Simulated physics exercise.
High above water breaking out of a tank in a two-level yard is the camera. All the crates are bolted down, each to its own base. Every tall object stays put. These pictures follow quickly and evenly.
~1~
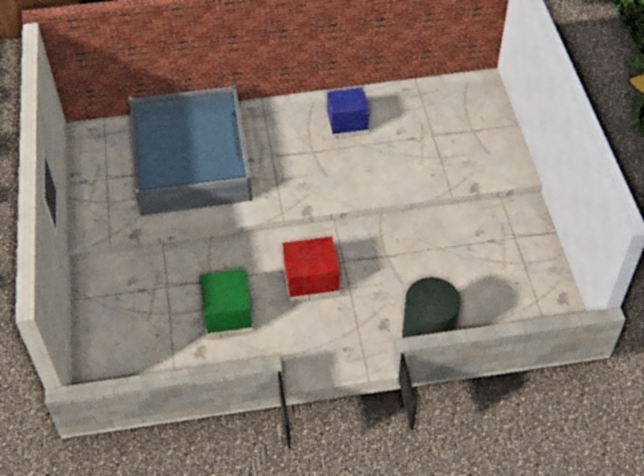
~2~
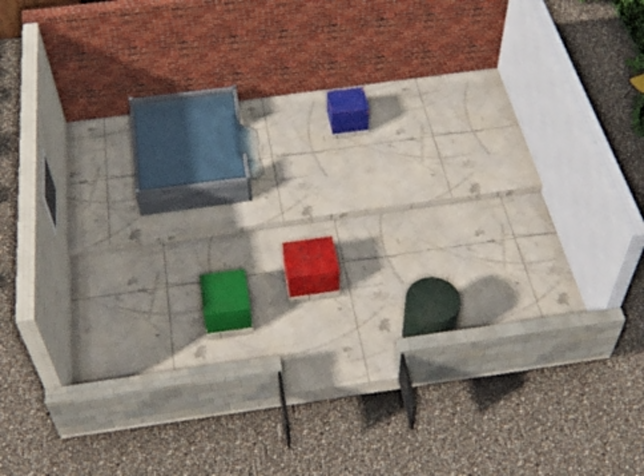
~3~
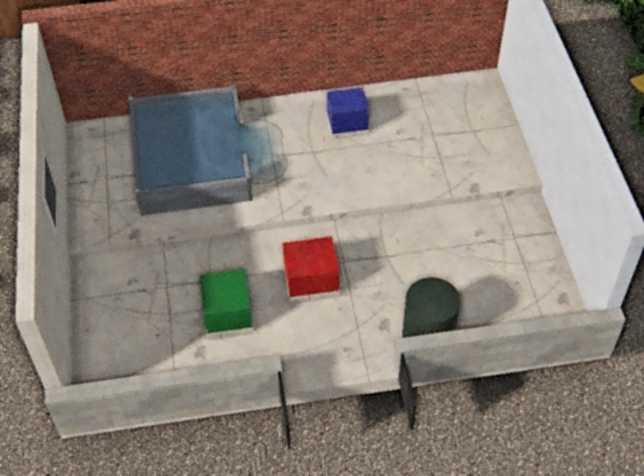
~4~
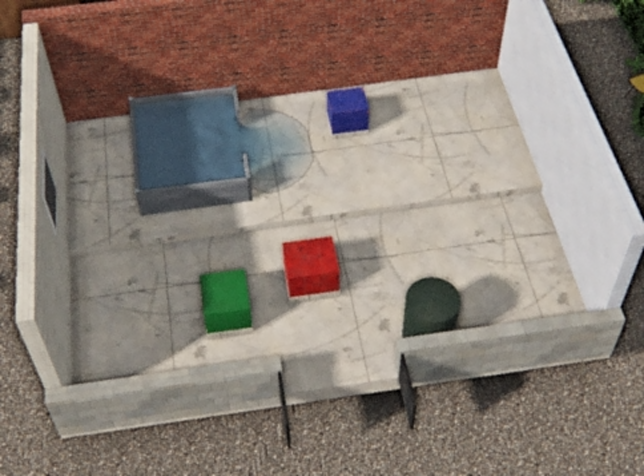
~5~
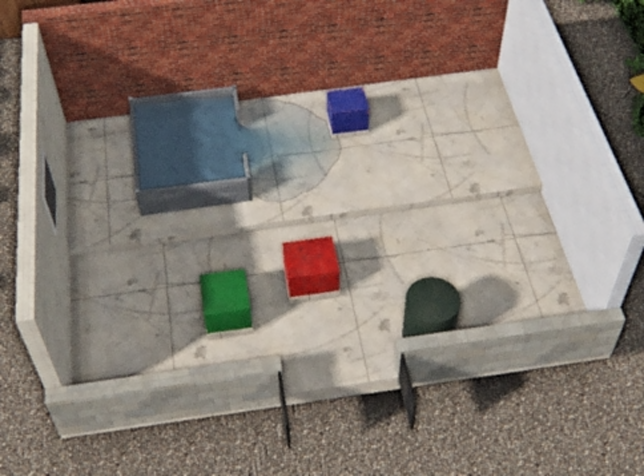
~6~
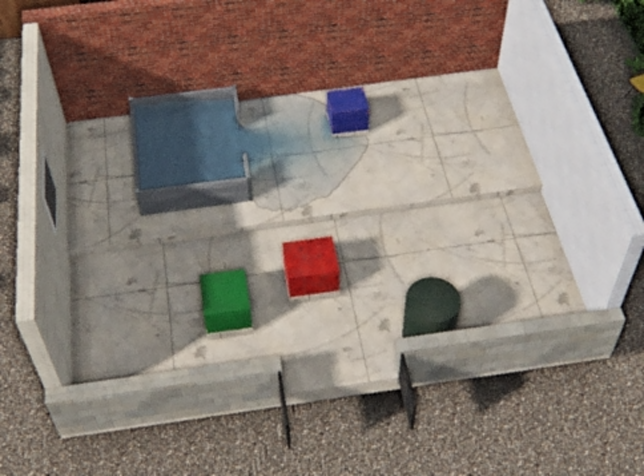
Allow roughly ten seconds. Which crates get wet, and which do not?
One by one: The red crate avoids any dampness from the water; the blue crate gets dampened by the water; the green crate avoids any dampness from the water.
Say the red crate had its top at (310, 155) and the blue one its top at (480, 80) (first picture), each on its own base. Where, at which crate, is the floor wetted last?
The green one.
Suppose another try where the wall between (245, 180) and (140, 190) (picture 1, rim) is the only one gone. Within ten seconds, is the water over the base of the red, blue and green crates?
As I read it, the red one gets reached; the blue one is never reached; finally the green one gets reached.
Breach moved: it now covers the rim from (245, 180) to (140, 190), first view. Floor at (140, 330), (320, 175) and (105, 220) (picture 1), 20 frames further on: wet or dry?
Place one: Reached by the flood. Place two: Spared by the leak. Place three: Spared by the leak.
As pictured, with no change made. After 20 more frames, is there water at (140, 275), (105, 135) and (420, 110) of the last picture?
Status per point, in sequence: Unwetted, then unwetted, then waterlogged.
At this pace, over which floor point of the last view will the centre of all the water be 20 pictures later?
Estimate: (309, 161).
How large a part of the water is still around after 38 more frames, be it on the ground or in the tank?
Estimate: Close to 100 %.
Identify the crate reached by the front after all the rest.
Crate: The green-painted one.
A moment on, water covers 15 % of the floor; the red crate not reached, the blue crate water round its plinth, the green crate not reached.
Next, water covers 35 % of the floor; the red crate water round its plinth, the blue crate water round its plinth, the green crate not reached.
Then, water covers 50 % of the floor; the red crate water round its plinth, the blue crate water round its plinth, the green crate not reached.
Later, water covers 60 % of the floor; the red crate water round its plinth, the blue crate water round its plinth, the green crate not reached.
In the end, water covers 70 % of the floor; the red crate stayed above the water, the blue crate was topped, the green crate stayed above the water.
